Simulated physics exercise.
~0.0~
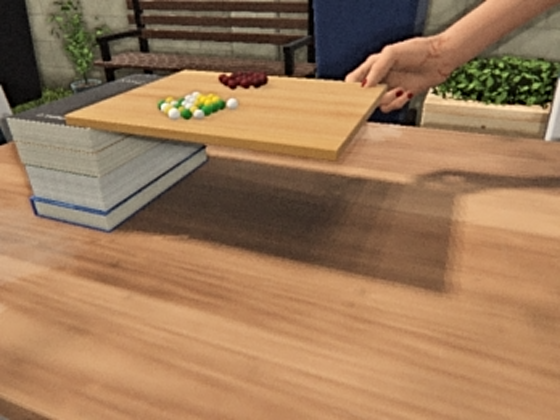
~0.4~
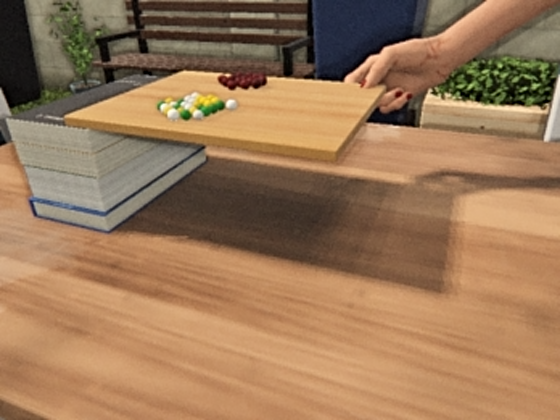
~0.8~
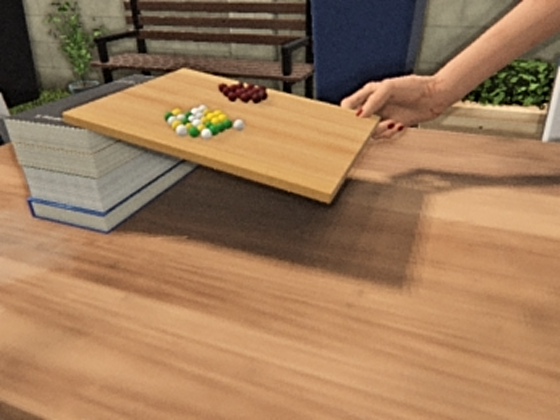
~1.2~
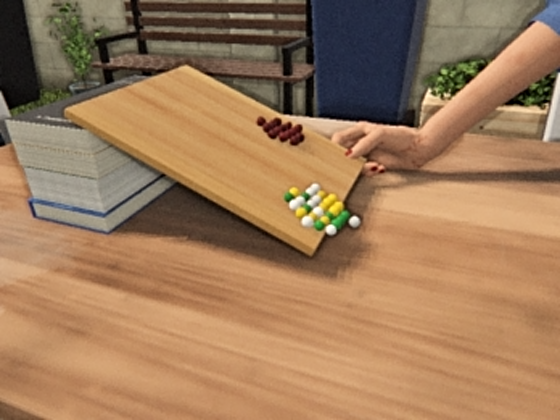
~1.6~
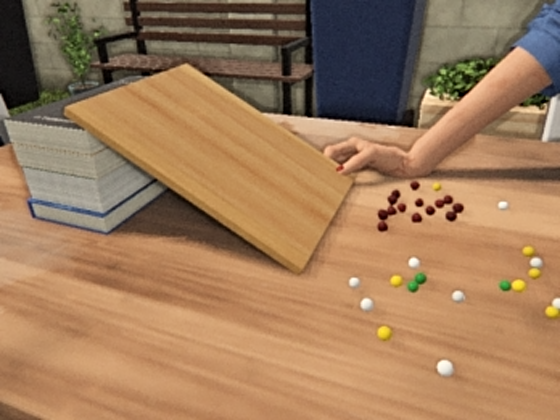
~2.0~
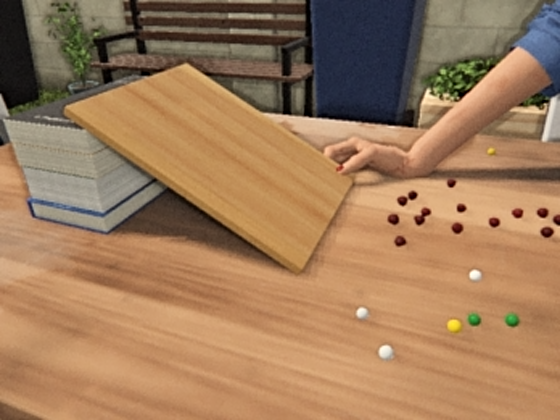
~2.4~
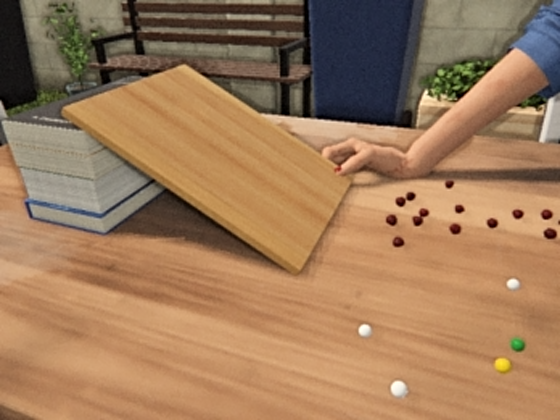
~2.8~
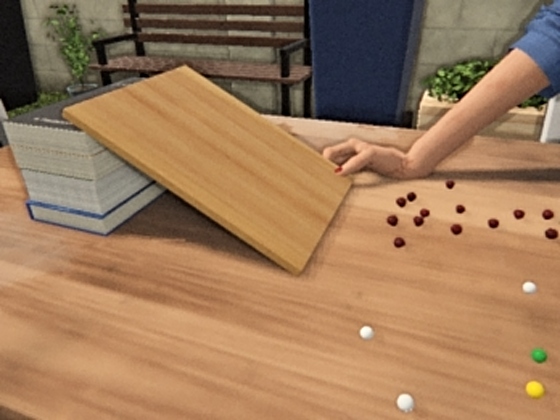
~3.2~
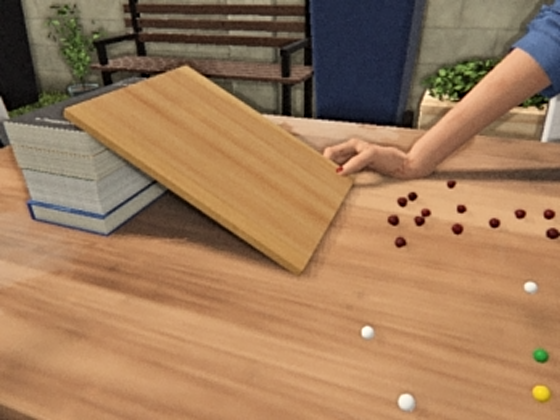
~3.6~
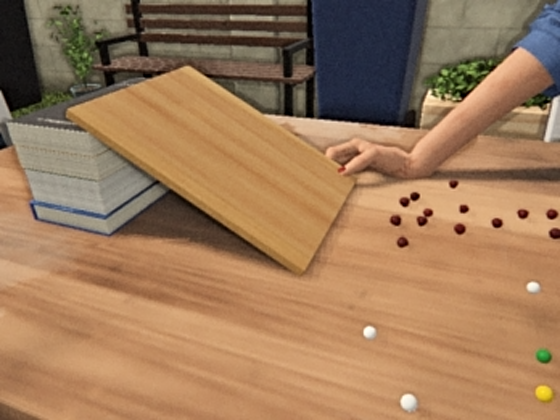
A hand reaching in from the right holds up one end of a wooden board whose left end rests on a pile of books, on an outdoor wooden table seen from slightly above, with a bench behind. White, yellow and green balls sit nearer the viewer, with dark red ones farther back. The hand lowers its end and the board tilts. The mixed balls slide to the low edge first, then both groups spill rightward across the table. The board rests sloping while several mixed balls leave view, the rest stopping at lower right, and the red ones settle in a looser cluster.
